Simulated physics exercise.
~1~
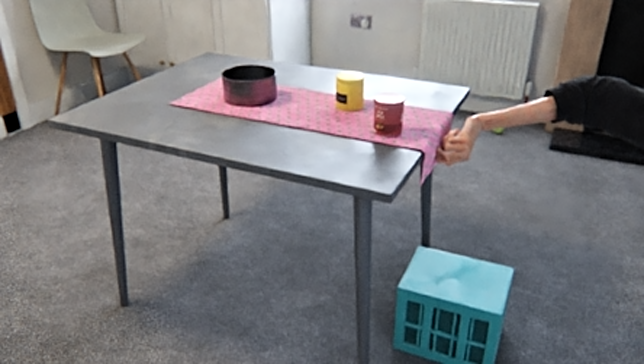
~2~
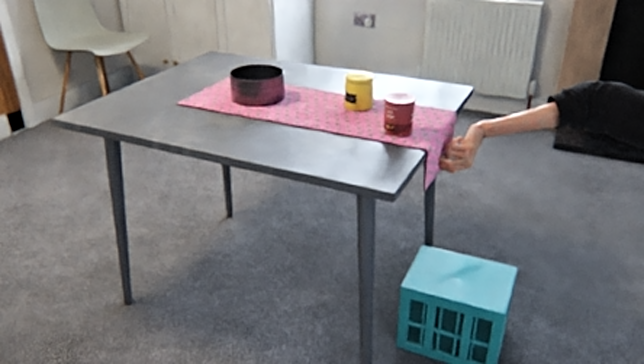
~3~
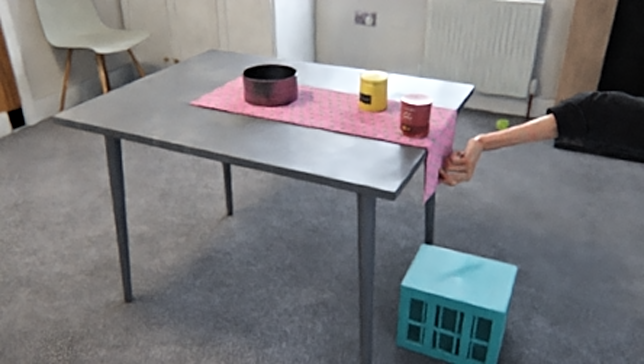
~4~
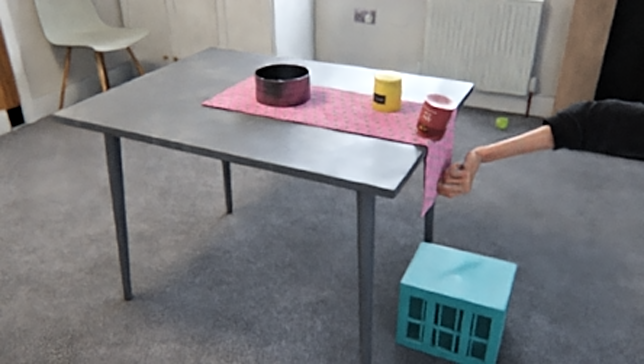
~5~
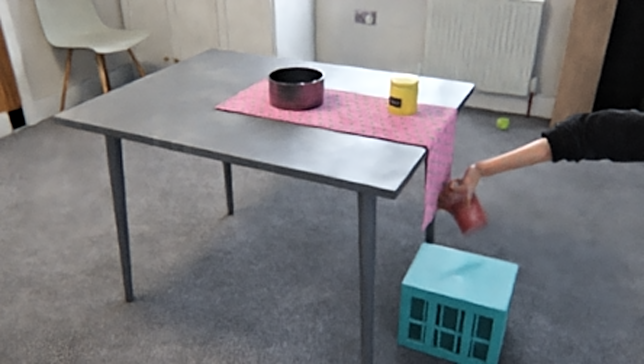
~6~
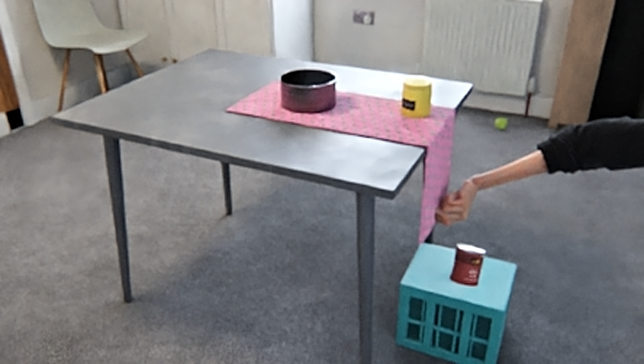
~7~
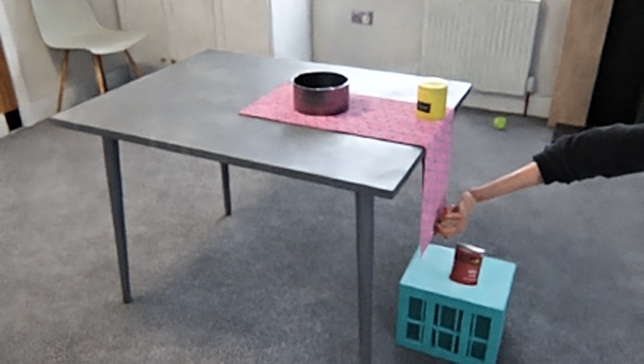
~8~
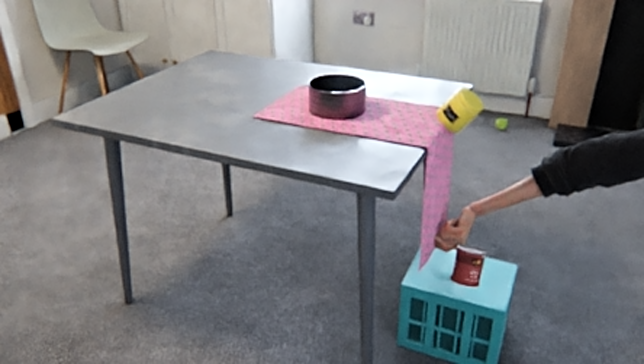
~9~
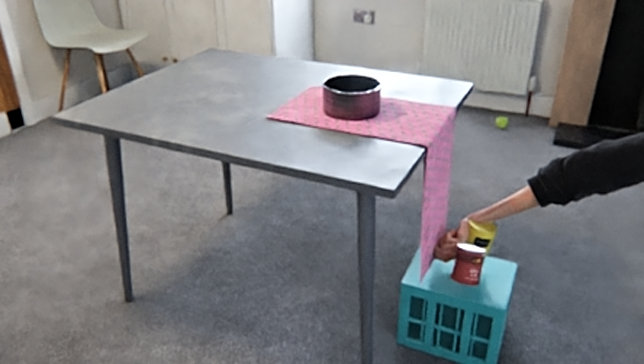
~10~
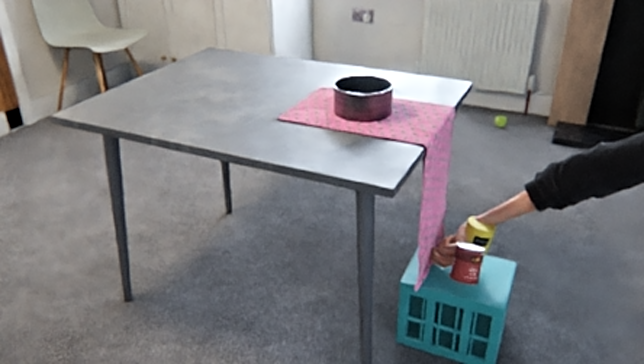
In a room with grey carpet, a hand pulled a pink runner over a table's right end, carrying along a dark pot, a yellow jar and a red tin; the tin, then the jar, dropped onto the turquoise crate, while the pot stayed on the table.
